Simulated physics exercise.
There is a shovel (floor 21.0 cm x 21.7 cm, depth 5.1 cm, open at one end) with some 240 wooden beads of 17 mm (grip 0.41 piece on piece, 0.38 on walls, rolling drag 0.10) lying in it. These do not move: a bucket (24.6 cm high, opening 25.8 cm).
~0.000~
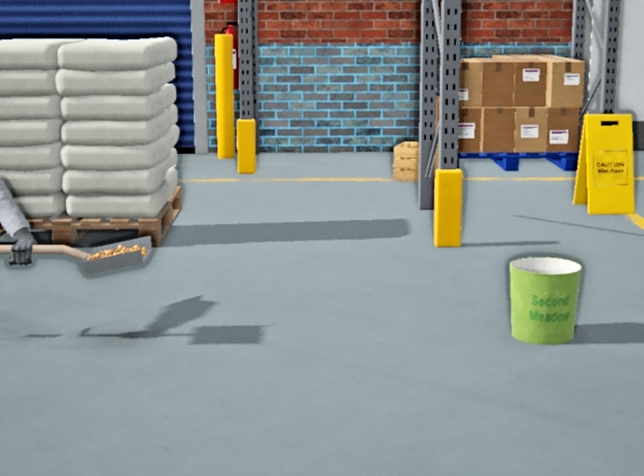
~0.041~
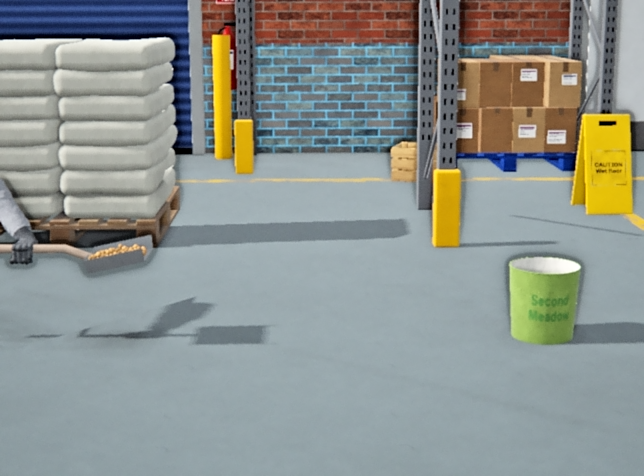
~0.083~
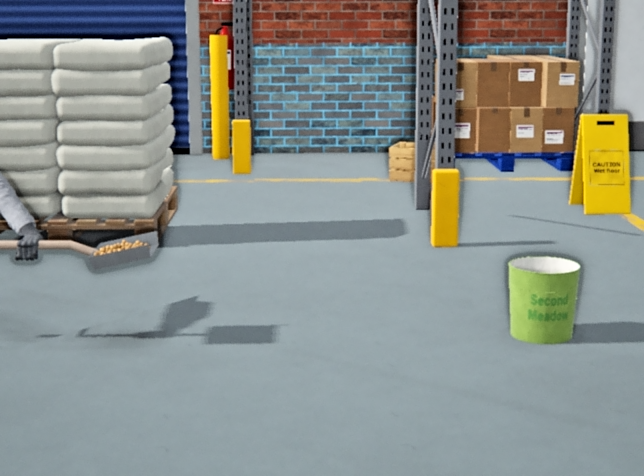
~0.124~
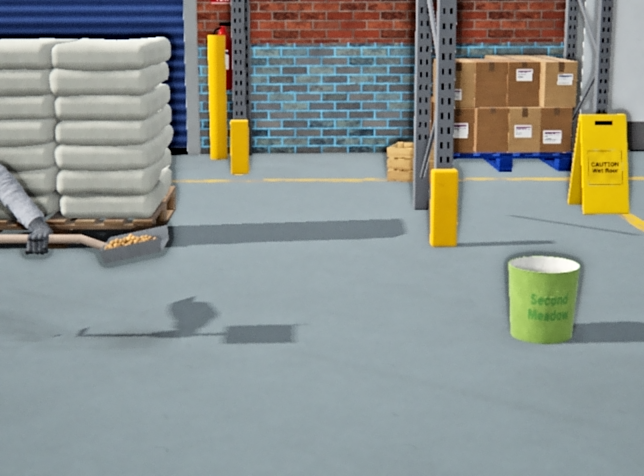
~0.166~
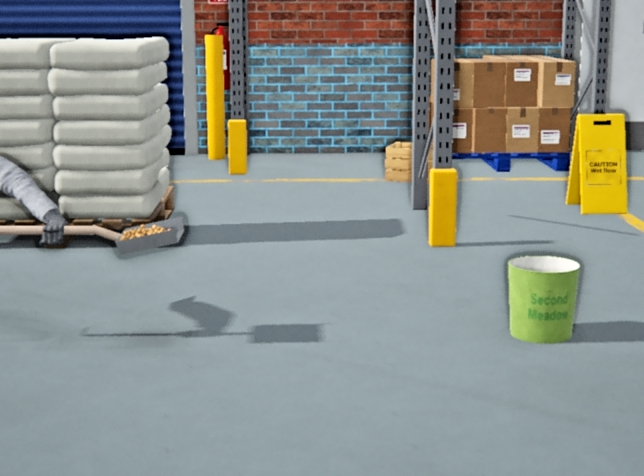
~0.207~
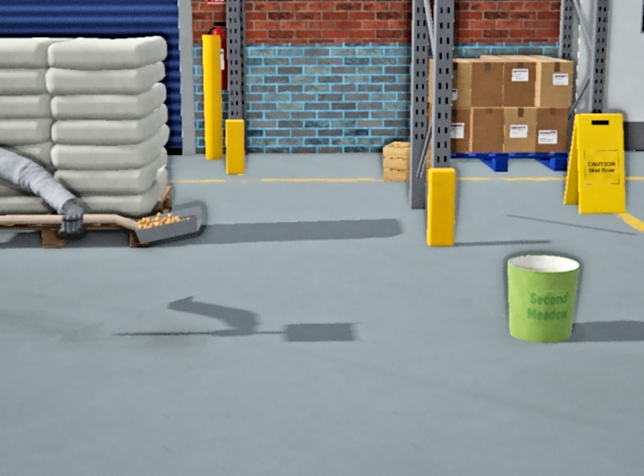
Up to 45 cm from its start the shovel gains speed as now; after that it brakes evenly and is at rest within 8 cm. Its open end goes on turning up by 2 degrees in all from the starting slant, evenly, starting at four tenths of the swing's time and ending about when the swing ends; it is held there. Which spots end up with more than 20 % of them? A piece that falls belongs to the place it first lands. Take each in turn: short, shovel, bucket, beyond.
Short: Beats a fifth. Shovel: Stays at a fifth or less. Bucket: Beats a fifth. Beyond: Stays at a fifth or less.
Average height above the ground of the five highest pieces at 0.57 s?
My guess is around 60 centimetres.
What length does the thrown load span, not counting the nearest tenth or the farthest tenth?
It covers around 20 cm.
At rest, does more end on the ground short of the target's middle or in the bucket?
More finishes in the bucket.
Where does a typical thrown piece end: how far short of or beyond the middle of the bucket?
Roughly 5 cm short.
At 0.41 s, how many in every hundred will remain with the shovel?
Roughly 0 %.
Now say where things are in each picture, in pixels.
In the first picture, shovel at (112, 257); tilt 12 degrees; moved 0.0 cm; low side left; open edge at (149, 255); middle of the load at (116, 255); bucket at (545, 265).
In the second picture, shovel at (113, 256); tilt 12 degrees; moved 1.0 cm; low side left; open edge at (150, 254); middle of the load at (116, 254).
In the third picture, shovel at (119, 252); tilt 12 degrees; moved 3.9 cm; low side left; open edge at (156, 251); middle of the load at (120, 252).
In the fourth picture, shovel at (130, 246); tilt 12 degrees; moved 8.7 cm; low side left; open edge at (167, 244); middle of the load at (129, 246).
In the fifth picture, shovel at (146, 237); tilt 12 degrees; moved 15.5 cm; low side left; open edge at (182, 236); middle of the load at (145, 233).
In the sixth picture, shovel at (166, 225); tilt 12 degrees; moved 24.2 cm; low side left; open edge at (202, 224); middle of the load at (163, 222); bucket at (543, 263). It turns about 10 degrees a second.
After 0.32 s, tilt 13 degrees; shovel 100 %; middle of all pieces near (239, 189).
After 0.41 s, tilt 13 degrees; in the air 100 %; middle of all pieces near (307, 173).
After 0.49 s, tilt 13 degrees; in the air 100 %; middle of all pieces near (367, 178).
After 0.57 s, tilt 13 degrees; in the air 100 %; middle of all pieces near (426, 198).
By 1.9 s all is still; short 40 %, shovel 0 %, bucket 55 %, beyond 5 %.
